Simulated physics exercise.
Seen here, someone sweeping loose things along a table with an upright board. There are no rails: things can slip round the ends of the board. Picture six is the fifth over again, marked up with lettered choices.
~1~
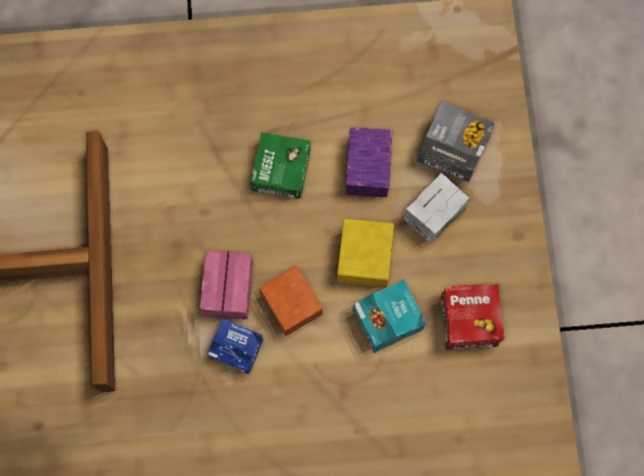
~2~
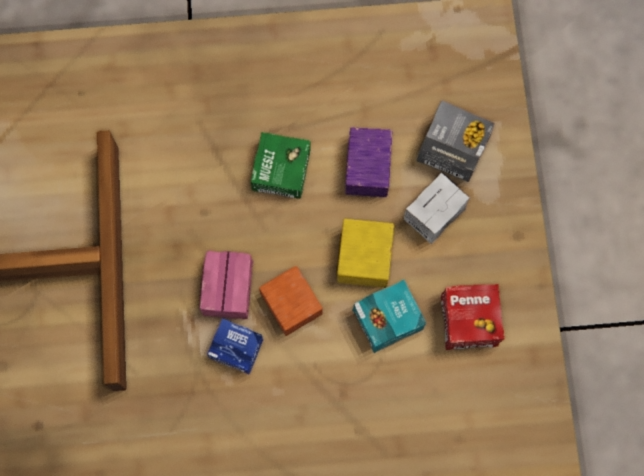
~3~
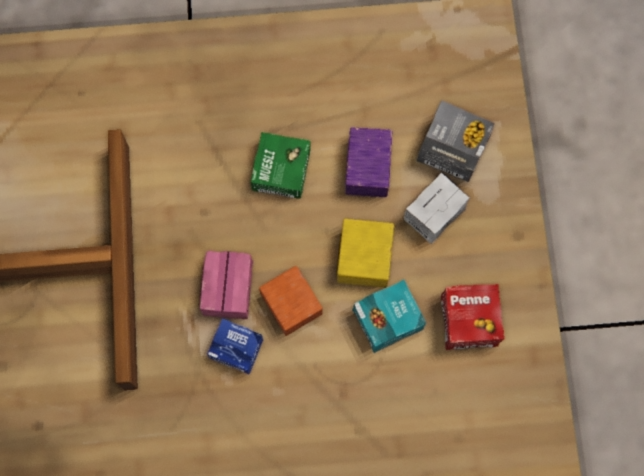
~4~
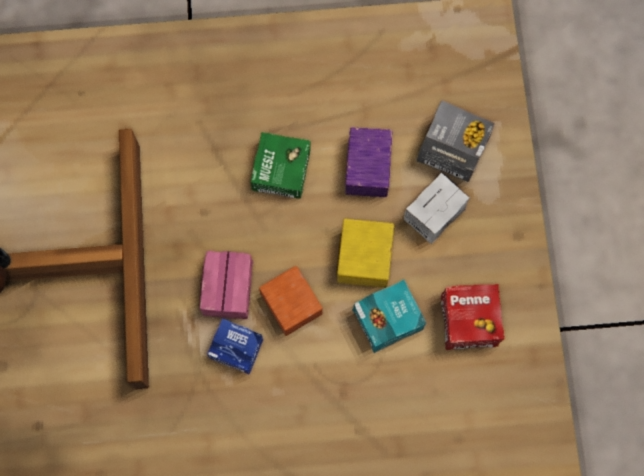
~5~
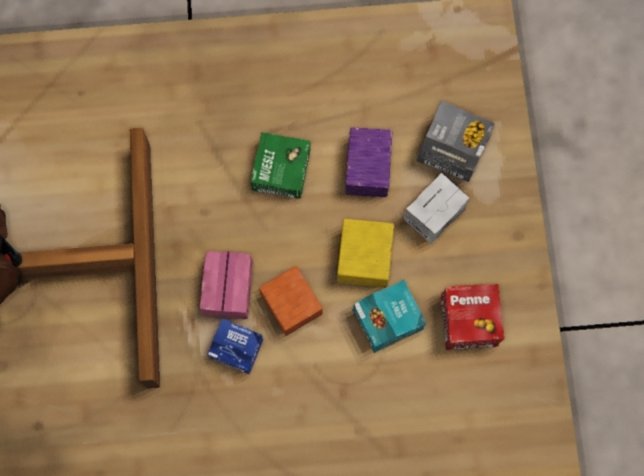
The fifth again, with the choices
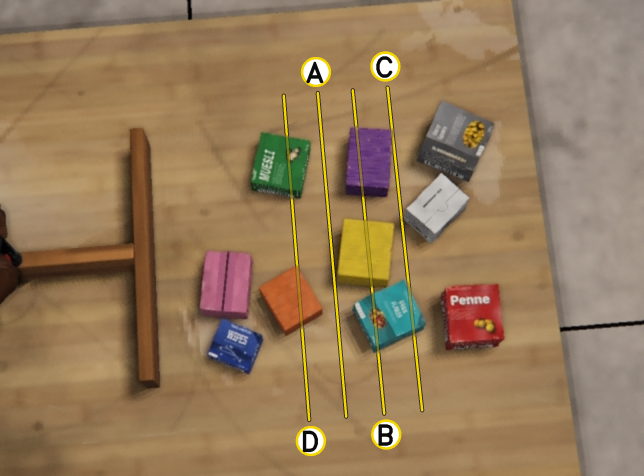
In the video, an upright wooden board on a handle slides slowly rightward across a wooden table toward a scattered group of small colourful boxes and packets, which stay still, while a dark gripping part appears at the left edge.
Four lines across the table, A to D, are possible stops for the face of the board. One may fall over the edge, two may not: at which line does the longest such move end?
No second one falls up to C.
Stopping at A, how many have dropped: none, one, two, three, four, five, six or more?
The count is none.
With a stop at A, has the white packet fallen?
No.
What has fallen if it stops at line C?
The red packet.
On the marked copy, A at (331, 248); B at (368, 245); C at (404, 242); D at (296, 251).
With C. Early on, board (234, 242); blue box (273, 333); orange block (317, 301).
Further on, board (329, 235); red packet (517, 322); grey packet (460, 142).
At the end, board (401, 229); red packet over the edge; grey packet (517, 127); one fallen.
As for the rest, A is within the limit but short; B is within the limit but short; D is within the limit but short.
